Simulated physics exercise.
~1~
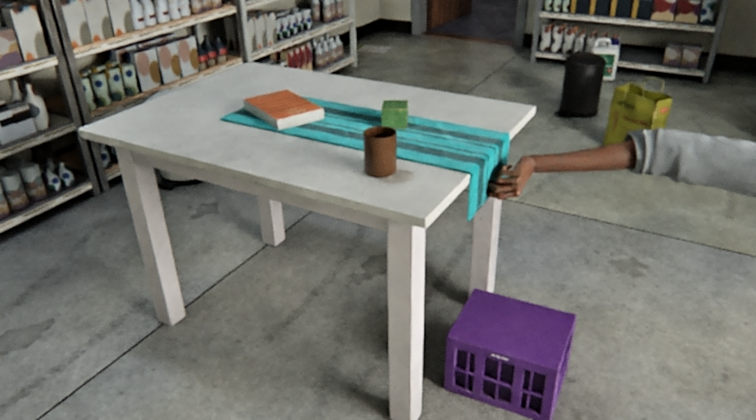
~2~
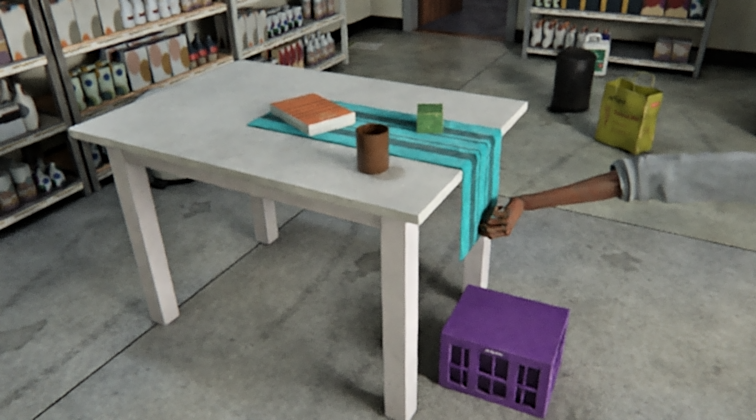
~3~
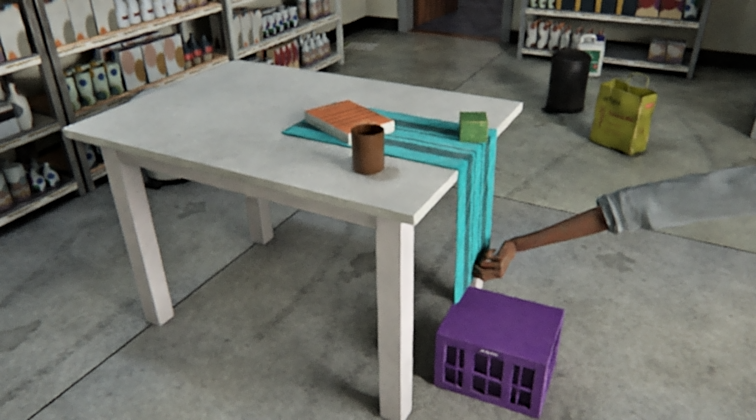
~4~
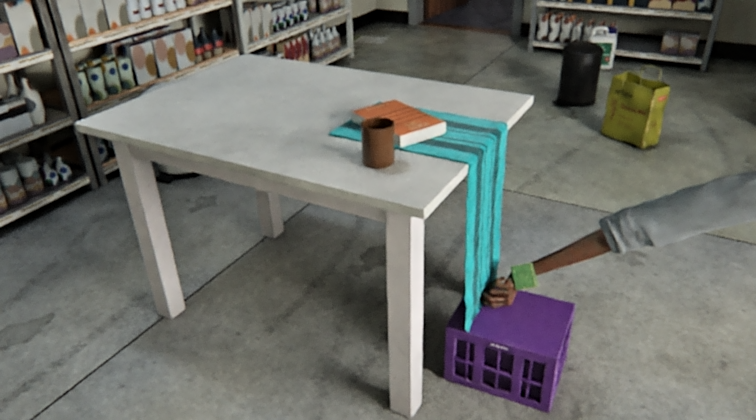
The clip shows a hand slowly pulling a turquoise cloth down off the end of a white table, carrying an orange book and a green block along. The block goes over the edge as the cloth reaches the purple crate, while the book and brown mug remain on the table.
